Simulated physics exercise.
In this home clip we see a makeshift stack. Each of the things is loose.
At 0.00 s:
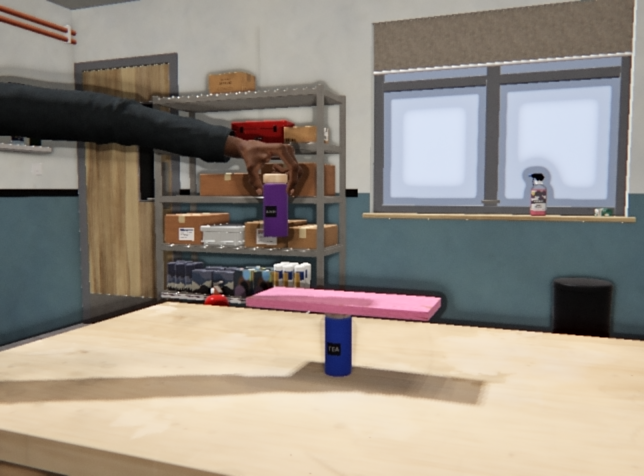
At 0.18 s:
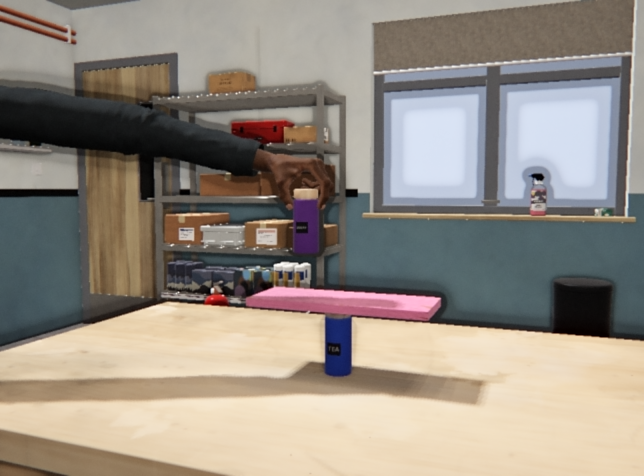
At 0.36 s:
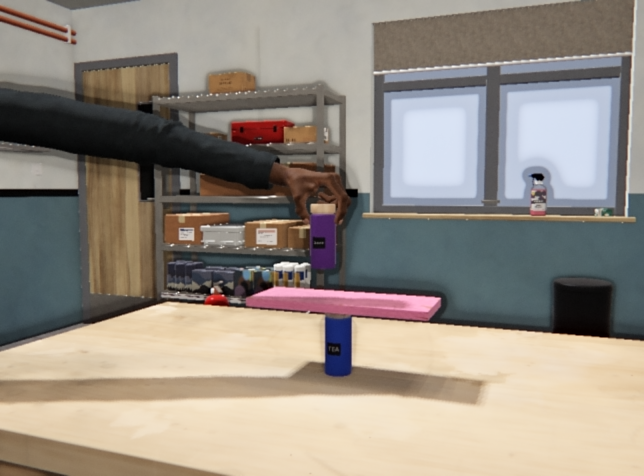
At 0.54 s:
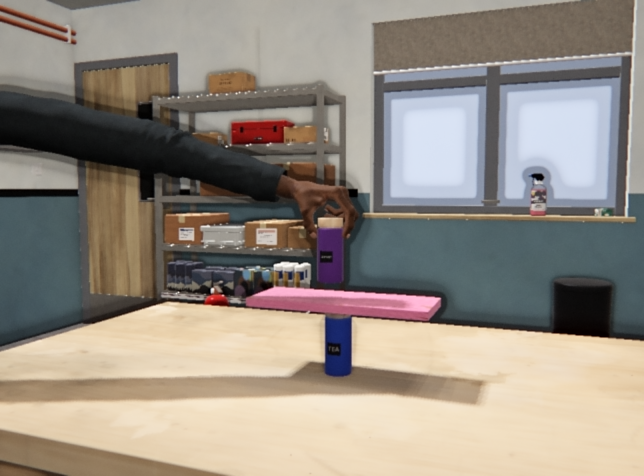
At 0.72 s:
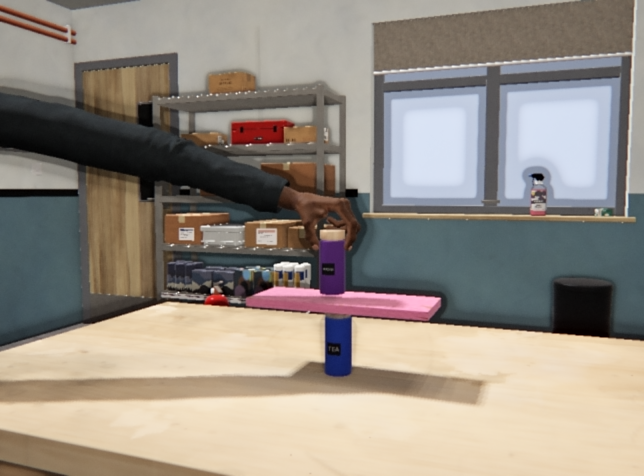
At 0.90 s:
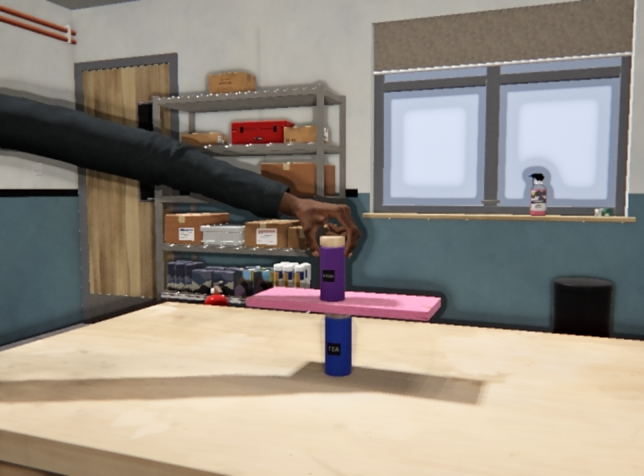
The clip opens on a pink slab balanced on a blue shaker on a wooden table, while a dark-sleeved arm from the left holds a purple shaker above it. The hand moves the purple shaker right and lowers it onto the slab, fingers still at its top.
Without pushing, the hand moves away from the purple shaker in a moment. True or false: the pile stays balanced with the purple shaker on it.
True.
After 1.20 s, no change.
After 1.60 s, purple shaker resting near (332, 269).
In the end (2.0 s), all 3 unmoved. At the end, from the last picture's camera, purple shaker near (332, 269). The stack holds.
